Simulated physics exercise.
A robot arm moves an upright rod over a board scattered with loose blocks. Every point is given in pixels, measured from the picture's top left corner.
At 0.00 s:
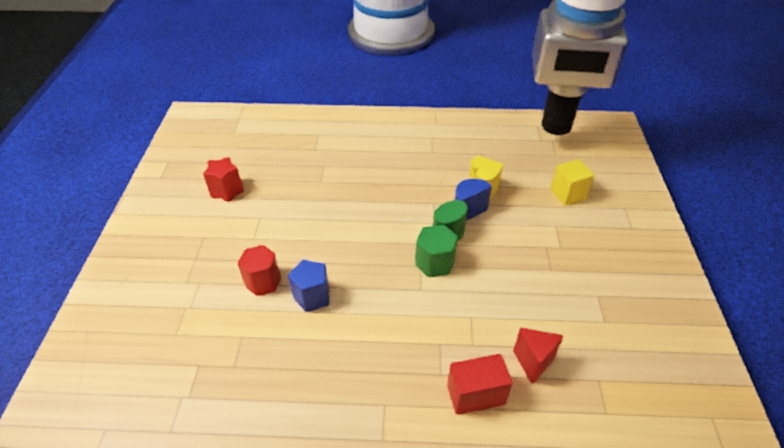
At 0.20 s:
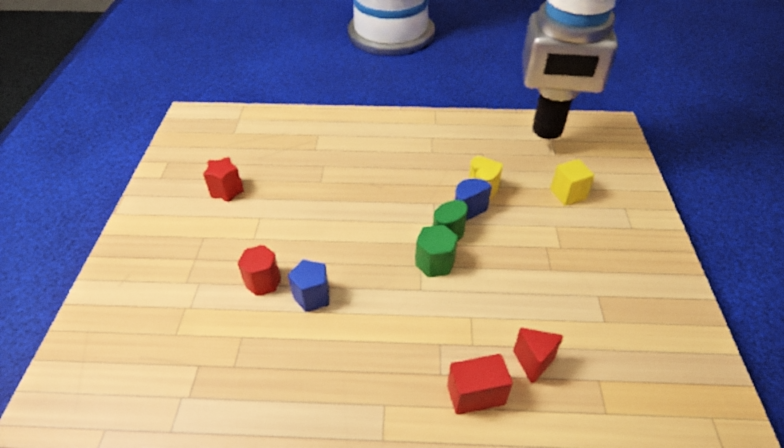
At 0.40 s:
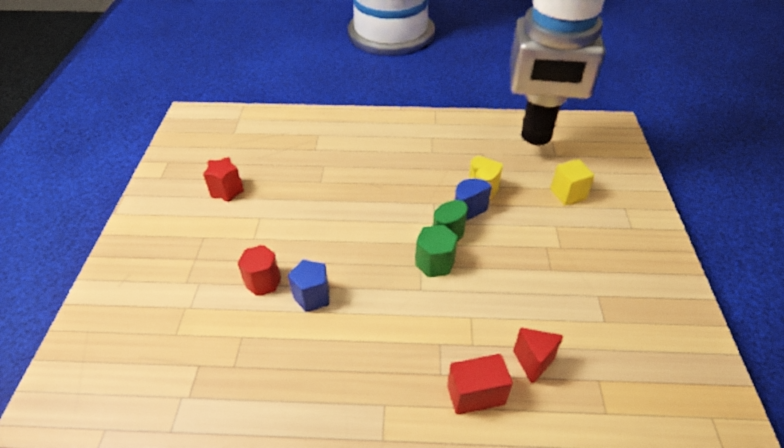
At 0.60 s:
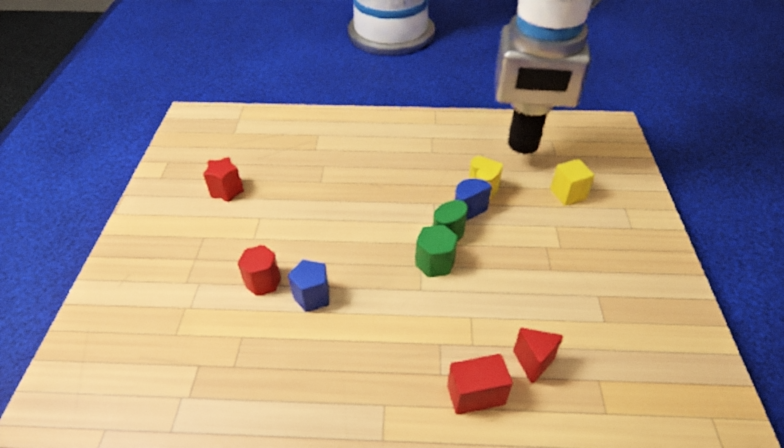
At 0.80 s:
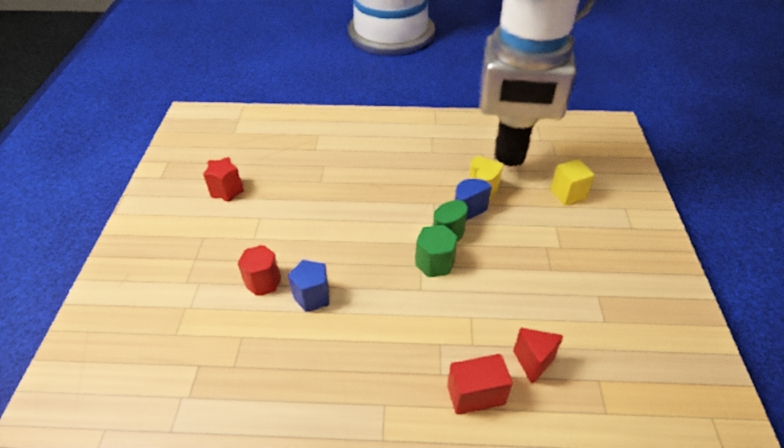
In the video, a robot arm holding a dark upright rod moves gradually left and slightly toward the viewer over a wooden board, nearing a yellow block beside blue and green ones, while all the scattered blocks remain still.
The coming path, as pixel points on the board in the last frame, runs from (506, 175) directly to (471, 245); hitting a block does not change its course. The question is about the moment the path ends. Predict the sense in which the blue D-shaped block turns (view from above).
Overhead view: Anti-clockwise.
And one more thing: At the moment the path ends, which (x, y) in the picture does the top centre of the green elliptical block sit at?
Near (437, 221).
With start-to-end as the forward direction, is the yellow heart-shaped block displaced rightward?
Answer: Yes.
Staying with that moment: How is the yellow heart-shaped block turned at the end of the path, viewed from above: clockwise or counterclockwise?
Answer: With the clock.
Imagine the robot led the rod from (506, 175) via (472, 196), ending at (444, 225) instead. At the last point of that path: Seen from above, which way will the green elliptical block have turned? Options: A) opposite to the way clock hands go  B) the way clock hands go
Letter B.
What follows on the original path. One third of the way, rod at (499, 179); green six-sided block at (434, 242); green elliptical block at (448, 217), turned 25° clockwise; blue D-shaped block at (452, 194), turned 60° anticlockwise; yellow heart-shaped block at (470, 173), turned 70° clockwise.
Two thirds of the way, rod at (487, 202); green six-sided block at (434, 242); green elliptical block at (448, 217), turned 25° clockwise; blue D-shaped block at (451, 194), turned 70° anticlockwise; yellow heart-shaped block at (466, 174), turned 85° clockwise.
At the end, rod at (474, 228); green six-sided block at (427, 244), turned 40° anticlockwise; green elliptical block at (437, 221), turned 65° clockwise; blue D-shaped block at (450, 195), turned 60° anticlockwise; yellow heart-shaped block at (466, 174), turned 85° clockwise.
